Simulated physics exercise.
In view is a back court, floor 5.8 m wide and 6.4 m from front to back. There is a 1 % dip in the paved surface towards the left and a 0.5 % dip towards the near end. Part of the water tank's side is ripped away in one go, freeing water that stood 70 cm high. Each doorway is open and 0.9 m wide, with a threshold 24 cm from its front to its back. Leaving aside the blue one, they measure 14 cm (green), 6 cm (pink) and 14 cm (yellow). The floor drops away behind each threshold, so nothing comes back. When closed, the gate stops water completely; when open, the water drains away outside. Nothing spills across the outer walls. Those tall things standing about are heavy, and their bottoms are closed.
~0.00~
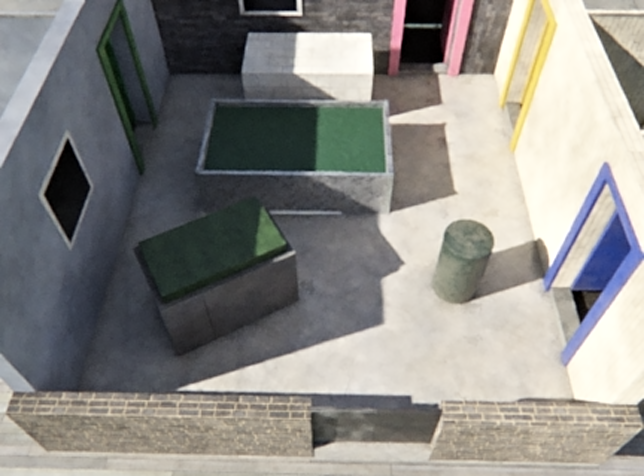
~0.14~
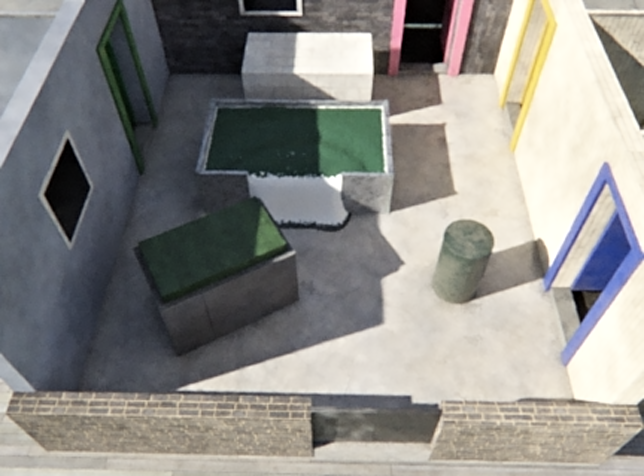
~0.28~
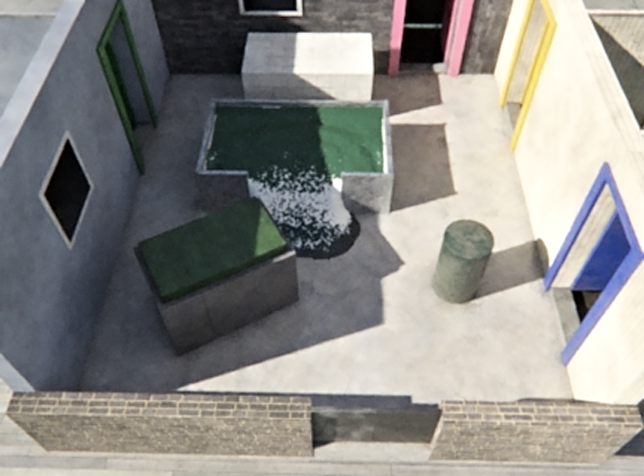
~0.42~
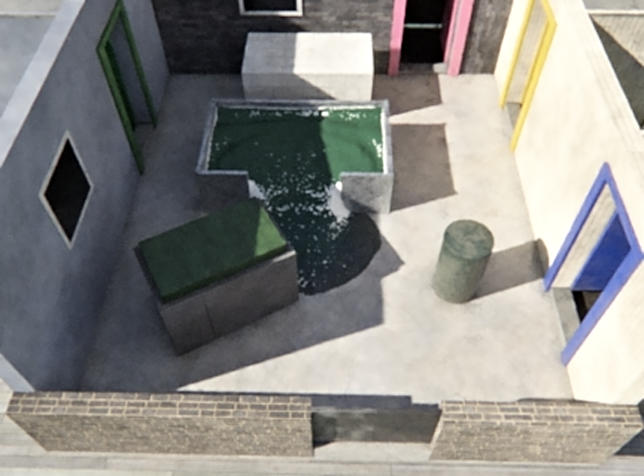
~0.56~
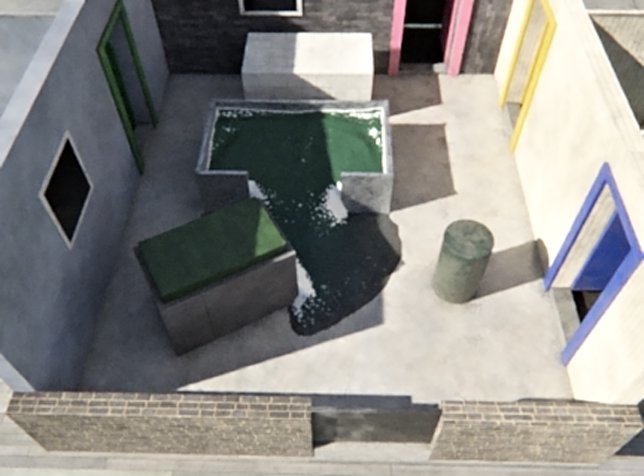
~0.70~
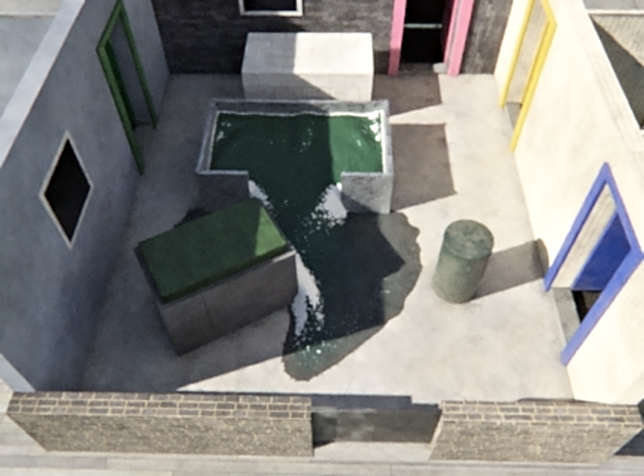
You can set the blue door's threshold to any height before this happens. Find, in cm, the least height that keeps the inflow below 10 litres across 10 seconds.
The least height is about 14 cm.
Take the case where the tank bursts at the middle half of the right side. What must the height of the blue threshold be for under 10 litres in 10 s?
Then it needs around 6.0 cm.
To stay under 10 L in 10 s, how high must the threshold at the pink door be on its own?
Pink door, minimum about 9.0 cm.
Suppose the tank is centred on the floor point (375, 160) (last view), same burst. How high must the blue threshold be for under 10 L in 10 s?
A height near 13.5 cm.
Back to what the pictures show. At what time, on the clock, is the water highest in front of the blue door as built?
Some 2.4 s, more or less.
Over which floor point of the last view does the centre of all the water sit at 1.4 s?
The balance point sits at roughly (299, 220).
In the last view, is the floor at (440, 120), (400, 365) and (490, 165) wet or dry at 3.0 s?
In order: Untouched, soaked, untouched.
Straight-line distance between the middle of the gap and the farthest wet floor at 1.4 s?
Roughly 3.8 metres.
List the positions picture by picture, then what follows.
The first frame shows still water, 70 cm deep, in the water tank at (297, 139); the blue door at (583, 277) is dry.
In the second frame, the gap is at (296, 199), the front 0.3 m out at a hidden place; the back of the water tank holds 70 cm.
In the third frame, water pours out at (296, 200) and has run 0.7 m, to a hidden place; about 13 cm deep outside, 68 cm at the back.
In the fourth frame, water pours out at (296, 201) and has run 1.3 m, to a hidden place; about 12 cm deep outside, 60 cm at the back.
In the fifth frame, water pours out at (296, 200) and has run 1.9 m, to (300, 328); about 8 cm deep outside, 61 cm at the back.
In the sixth frame, water pours out at (296, 200) and has run 2.5 m, to (303, 372); about 6 cm deep outside, 61 cm at the back; 1.9 m in a straight line remain to the blue door at (583, 277).
After 1.4 s water covers 30 % of the floor, deepest (47 cm) near (274, 247); it has not reached the blue door.
After 3.0 s water covers 60 % of the floor, deepest (34 cm) near (499, 430); 15 cm at the blue door, 3 litres in over its 12 cm threshold.
After 10.0 s water covers 100 % of the floor, deepest (14 cm) near (69, 423); 7 cm at the blue door, 22 litres in over its 12 cm threshold.
At the blue door as built, the water arrived by 2.3 s and peaked near 16 cm at 2.4 s.
Run again over the same 10 s with other heights there, 22 litres in over 12 cm, 3 litres over 16.5 cm. The limit of 10 litres is kept from about 14 cm up.
